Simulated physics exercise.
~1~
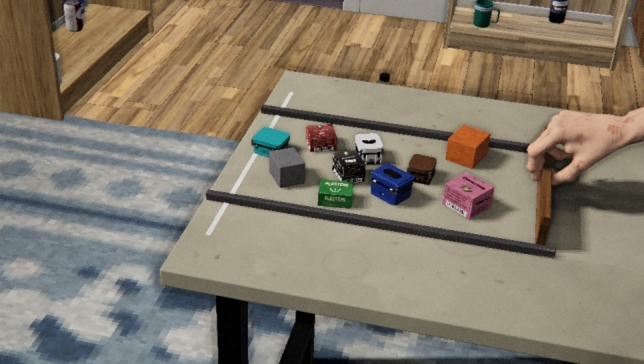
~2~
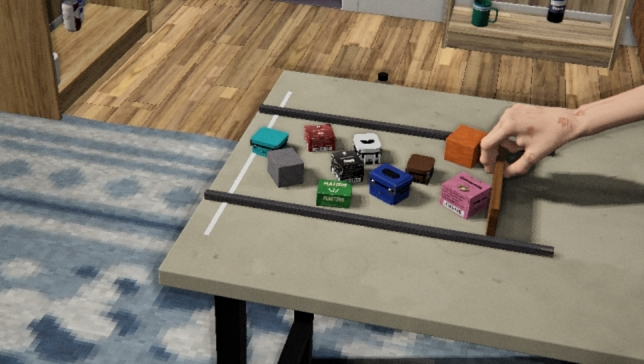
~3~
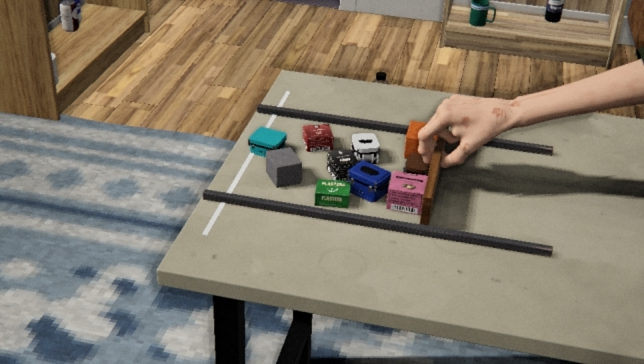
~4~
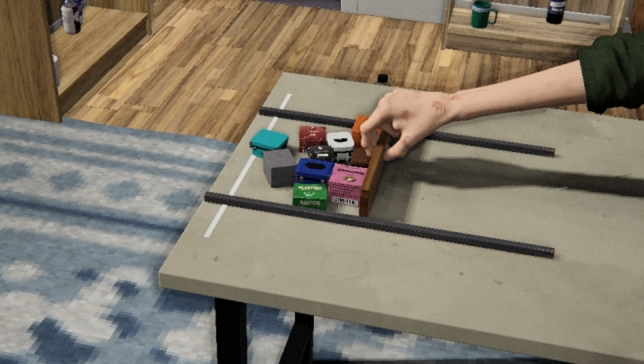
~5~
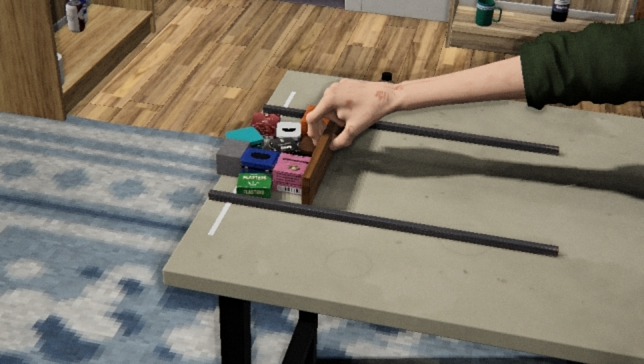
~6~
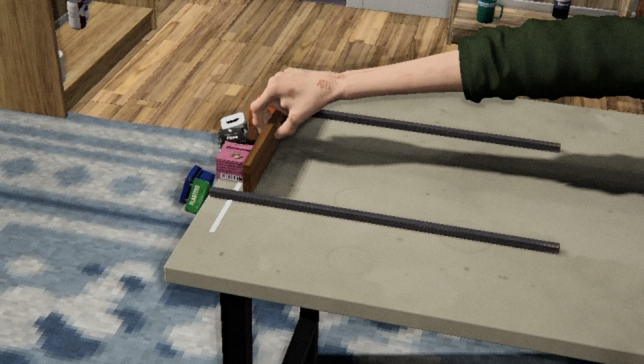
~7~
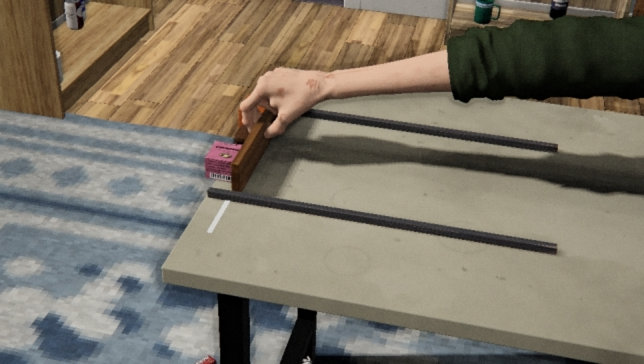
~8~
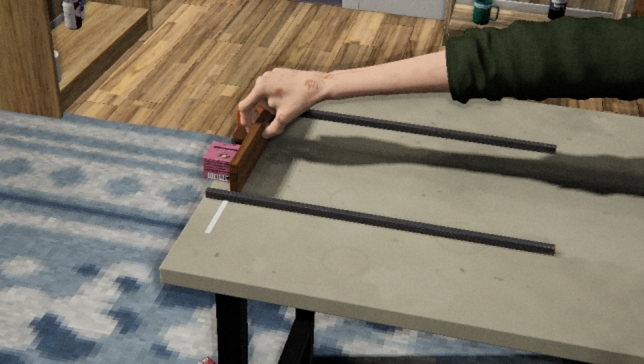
On a table, a hand slides a board left, pushing most small boxes off the end.
